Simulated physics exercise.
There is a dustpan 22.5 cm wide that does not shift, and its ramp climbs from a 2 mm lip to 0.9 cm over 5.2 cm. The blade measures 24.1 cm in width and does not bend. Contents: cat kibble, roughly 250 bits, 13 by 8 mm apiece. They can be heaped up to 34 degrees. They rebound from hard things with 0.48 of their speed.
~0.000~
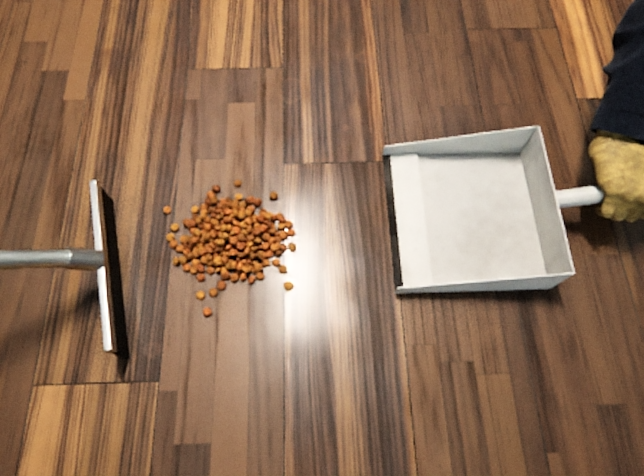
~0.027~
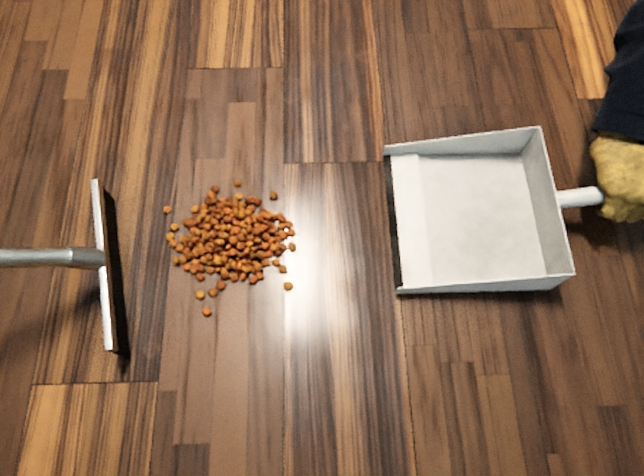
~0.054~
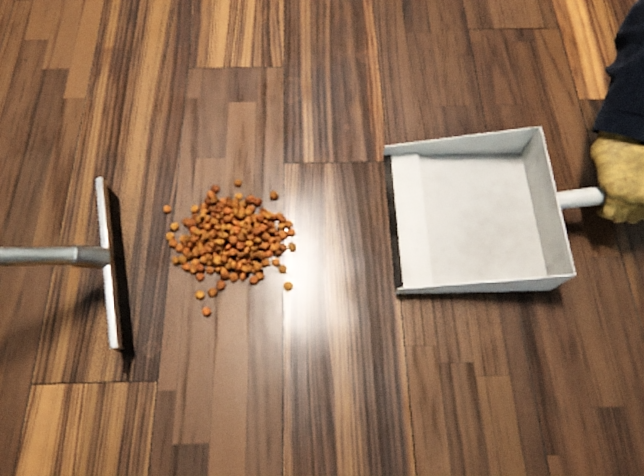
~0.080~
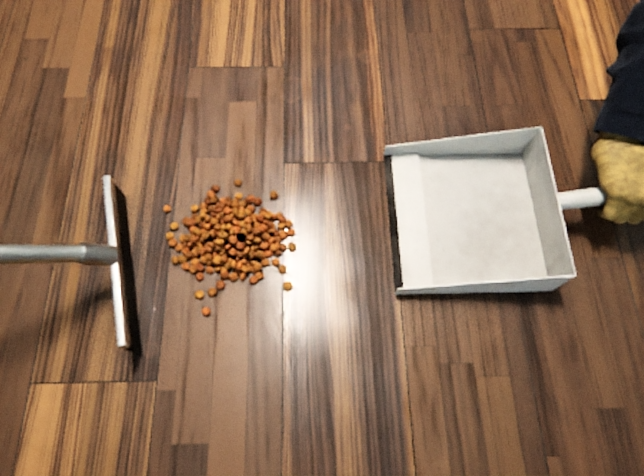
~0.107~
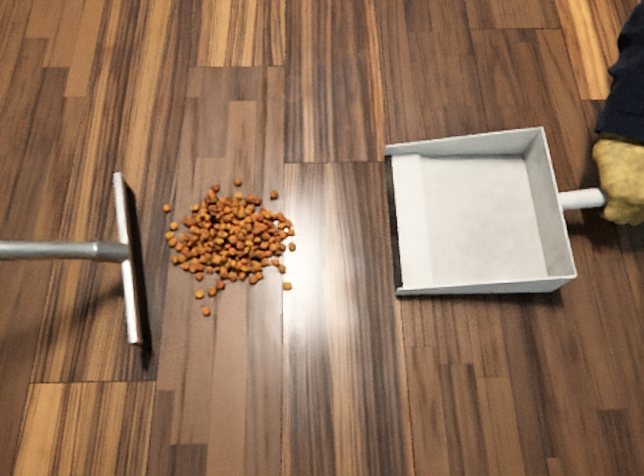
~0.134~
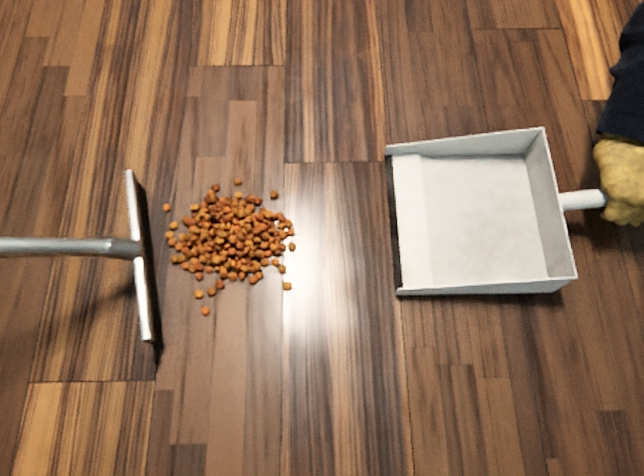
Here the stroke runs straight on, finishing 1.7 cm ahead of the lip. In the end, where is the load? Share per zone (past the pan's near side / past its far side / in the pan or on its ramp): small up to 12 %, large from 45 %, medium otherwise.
Past the pan's near side - small; past the pan's far side - small; in the pan or on its ramp - medium.
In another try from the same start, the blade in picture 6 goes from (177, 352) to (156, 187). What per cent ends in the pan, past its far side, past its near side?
Pan 25; far 0; near 10.
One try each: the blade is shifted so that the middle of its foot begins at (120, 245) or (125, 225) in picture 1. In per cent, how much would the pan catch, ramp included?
First try about 40 per cent, second about 35 per cent.
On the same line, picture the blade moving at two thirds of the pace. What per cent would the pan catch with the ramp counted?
I'd put it at roughly 25 per cent.
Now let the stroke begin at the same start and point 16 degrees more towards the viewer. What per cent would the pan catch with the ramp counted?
The pan, ramp included, would get around 10 per cent.
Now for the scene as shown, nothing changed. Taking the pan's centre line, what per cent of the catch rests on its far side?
Roughly 50 per cent.
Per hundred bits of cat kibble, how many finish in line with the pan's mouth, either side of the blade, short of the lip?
I'd say close to 65 per cent of them.
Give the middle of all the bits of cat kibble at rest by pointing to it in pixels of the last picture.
About (383, 205).
After 0.39 s, middle of the blade 19 cm from the lip; 0 % over the lip, far side 0 %, near side 0 %.
After 0.56 s, middle of the blade 9 cm from the lip; 0 % over the lip, far side 0 %, near side 0 %.
After 0.85 s, middle of the blade 4 cm from the lip; 30 % over the lip, far side 5 %, near side 0 %.
At rest (1.4 s), near side 0 %, far side 5 %, pan 30 %, in front of the lip or behind the blade 65 %.
